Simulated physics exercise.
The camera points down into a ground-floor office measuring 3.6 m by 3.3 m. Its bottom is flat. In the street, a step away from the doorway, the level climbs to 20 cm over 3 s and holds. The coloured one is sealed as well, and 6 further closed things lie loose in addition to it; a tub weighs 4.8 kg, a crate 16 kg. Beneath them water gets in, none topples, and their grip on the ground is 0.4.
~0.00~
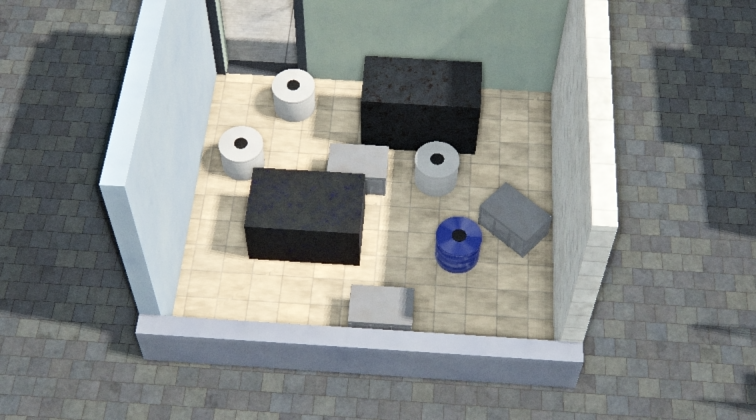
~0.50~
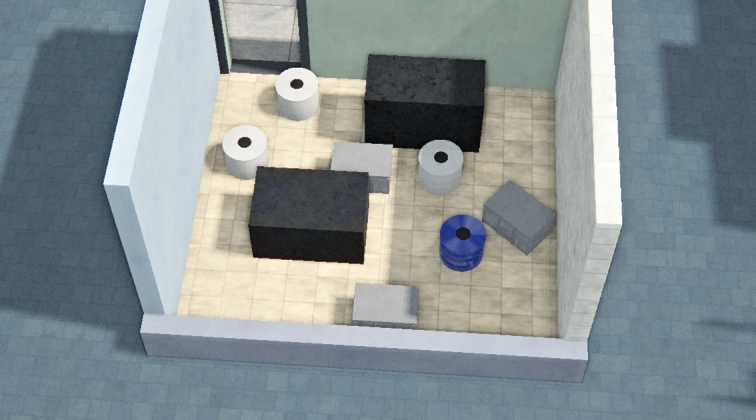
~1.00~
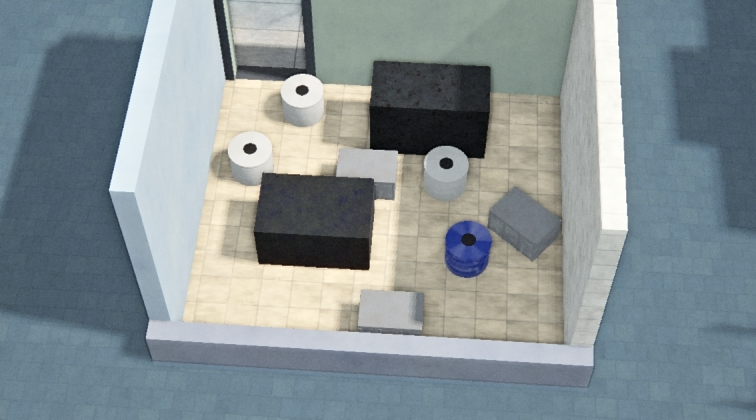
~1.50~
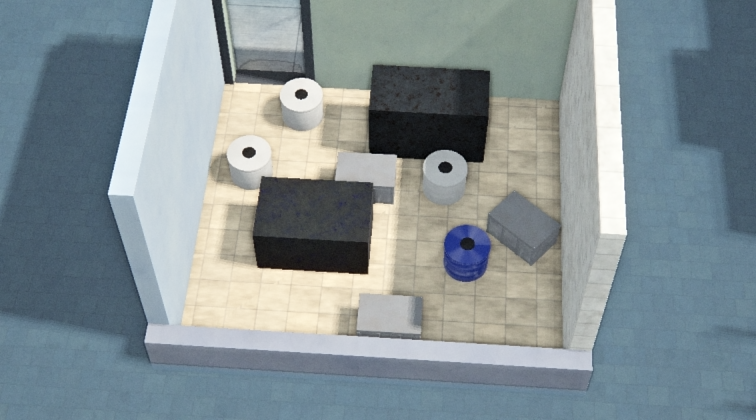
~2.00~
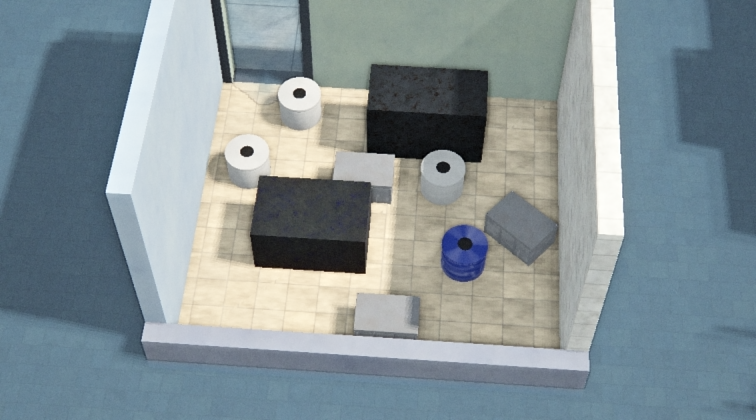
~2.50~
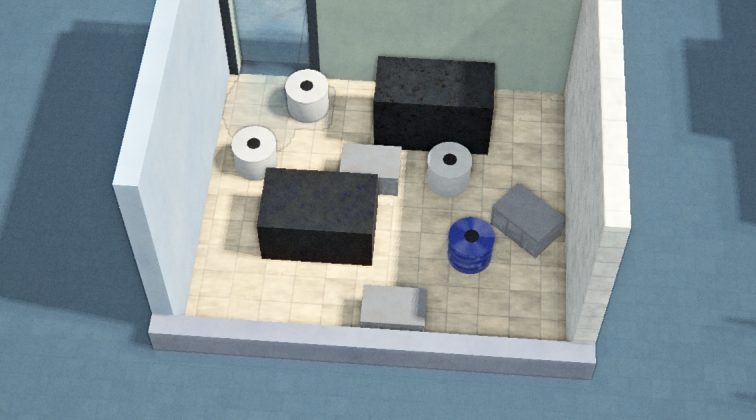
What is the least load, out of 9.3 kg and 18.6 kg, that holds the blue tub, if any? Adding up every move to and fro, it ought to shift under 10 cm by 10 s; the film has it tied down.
Only the heavier mass suffices.
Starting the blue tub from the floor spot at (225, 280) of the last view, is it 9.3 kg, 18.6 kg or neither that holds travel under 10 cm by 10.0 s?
Here both come up short.
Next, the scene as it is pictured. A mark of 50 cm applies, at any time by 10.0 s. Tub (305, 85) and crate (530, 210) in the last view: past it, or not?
First above the mark, then below the mark.
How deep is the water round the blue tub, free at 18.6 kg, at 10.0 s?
Depth: Approx. 8 cm.
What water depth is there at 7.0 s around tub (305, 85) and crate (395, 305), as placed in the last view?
Close to 7 and 4 centimetres.
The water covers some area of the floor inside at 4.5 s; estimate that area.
Some 4.5 m2.
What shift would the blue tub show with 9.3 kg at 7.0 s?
About 0 cm off its spot.
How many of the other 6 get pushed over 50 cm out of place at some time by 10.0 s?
My count gives 5.
After 3.5 s the blue tub would be 0 cm from its start with 9.3 kg and 0 cm from its start with 18.6 kg; 0 cm of water round it then.
After 4.5 s the blue tub would be 0 cm from its start with 9.3 kg and 0 cm from its start with 18.6 kg; 0 cm of water round it then.
After 7.0 s the blue tub would be 0 cm from its start with 9.3 kg and 0 cm from its start with 18.6 kg; 4 cm of water round it then.
After 10.0 s the blue tub would be 56 cm from its start with 9.3 kg and 0 cm from its start with 18.6 kg; 8 cm of water round it then.
